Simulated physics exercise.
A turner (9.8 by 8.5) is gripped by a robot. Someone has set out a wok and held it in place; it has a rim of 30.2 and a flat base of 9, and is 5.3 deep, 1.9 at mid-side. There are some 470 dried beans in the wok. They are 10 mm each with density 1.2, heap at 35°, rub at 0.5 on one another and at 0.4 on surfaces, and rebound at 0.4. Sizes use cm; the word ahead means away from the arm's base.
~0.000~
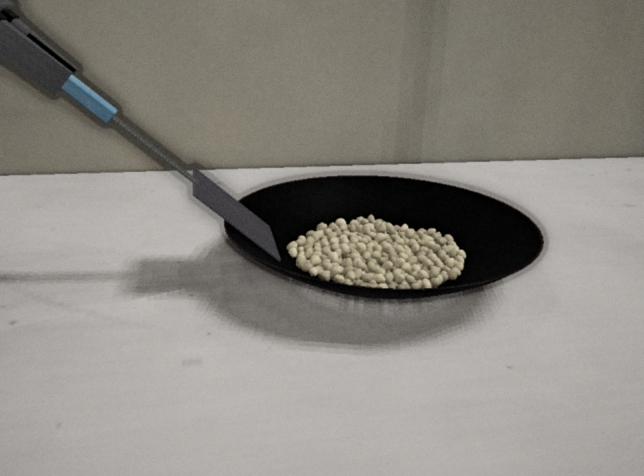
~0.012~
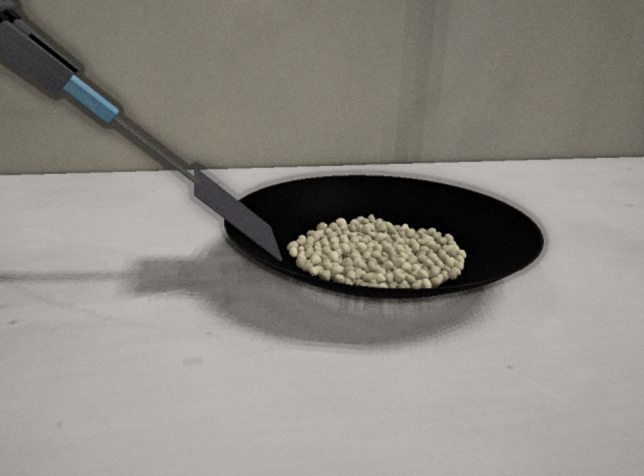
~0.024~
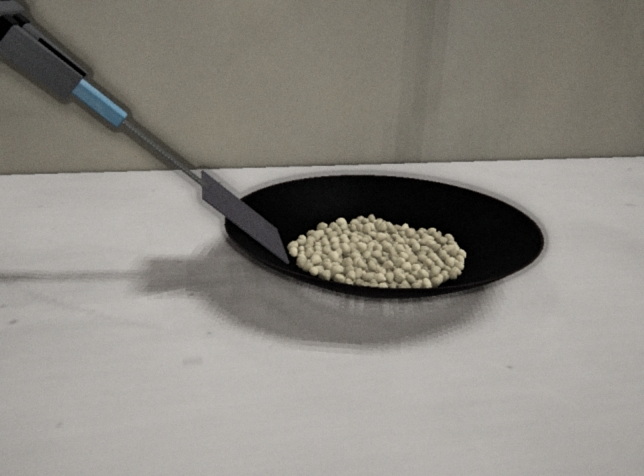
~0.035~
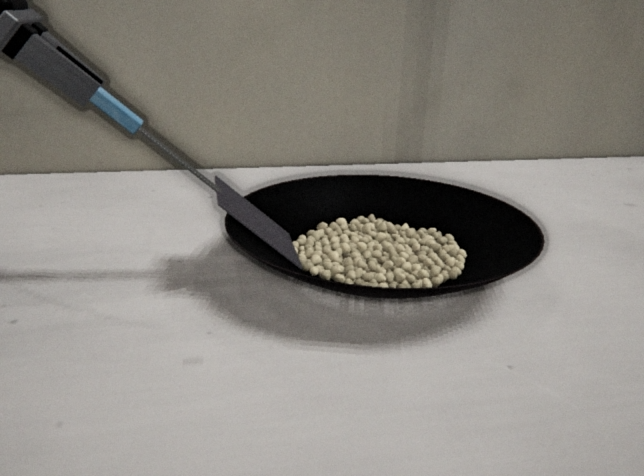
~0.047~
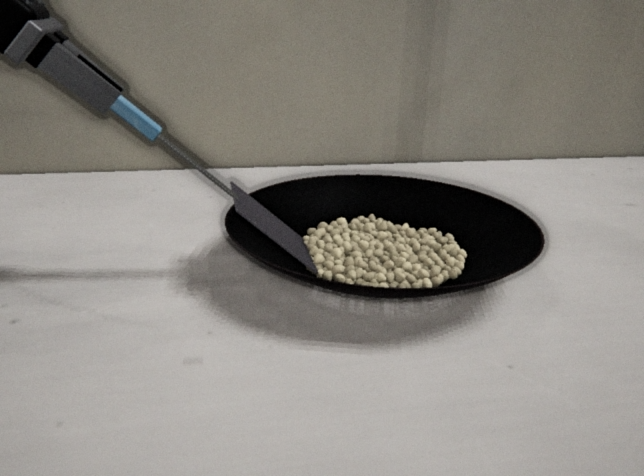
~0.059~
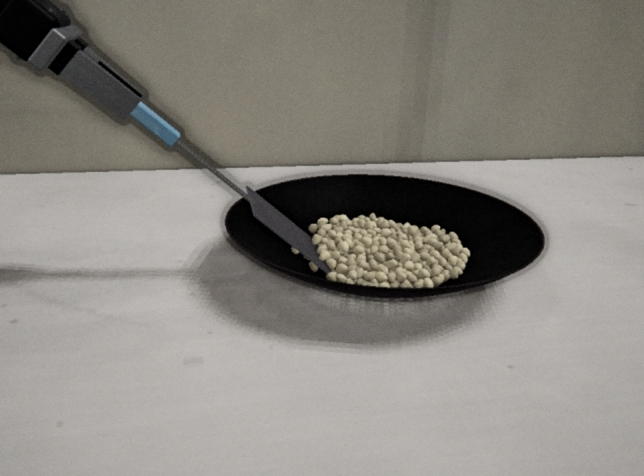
A robot-held turner slides right and slightly down into the wok, nudging the pale beans.
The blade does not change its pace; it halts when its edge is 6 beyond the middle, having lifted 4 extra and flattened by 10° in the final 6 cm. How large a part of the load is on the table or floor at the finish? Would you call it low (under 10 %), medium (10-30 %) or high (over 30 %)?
I would call it medium.
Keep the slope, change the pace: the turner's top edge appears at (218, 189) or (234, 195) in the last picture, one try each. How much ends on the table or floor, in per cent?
Some 0 and 10 per cent.
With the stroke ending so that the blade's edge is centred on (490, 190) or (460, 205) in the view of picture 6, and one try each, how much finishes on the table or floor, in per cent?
I'd say roughly 50 per cent, then roughly 30 per cent.
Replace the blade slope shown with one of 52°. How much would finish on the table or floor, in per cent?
I'd expect near 20 percent then.
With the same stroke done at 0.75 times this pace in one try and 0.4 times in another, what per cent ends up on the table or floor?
Roughly 10 percent for the first try, 0 percent for the second.
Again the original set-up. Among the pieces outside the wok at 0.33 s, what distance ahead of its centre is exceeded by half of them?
Distance ahead of centre: Approx. 26 cm.
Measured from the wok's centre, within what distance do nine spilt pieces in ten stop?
Some 60 cm.
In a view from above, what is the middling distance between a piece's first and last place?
About 6 cm.
After 0.09 s, sloping 42°, highest piece 5 above the table; 473 in the wok.
After 0.12 s, sloping 39°, highest piece 6 above the table; 473 in the wok.
After 0.33 s, sloping 32°, highest piece 7 above the table; 385 in the wok, 43 on the table or floor, 45 on the blade or in flight.
After 1.38 s, sloping 32°, highest piece 6 above the table; 385 in the wok, 88 on the table or floor.
In the end, 385 in the wok, 88 on the table or floor. That is 19 % on the table or floor.
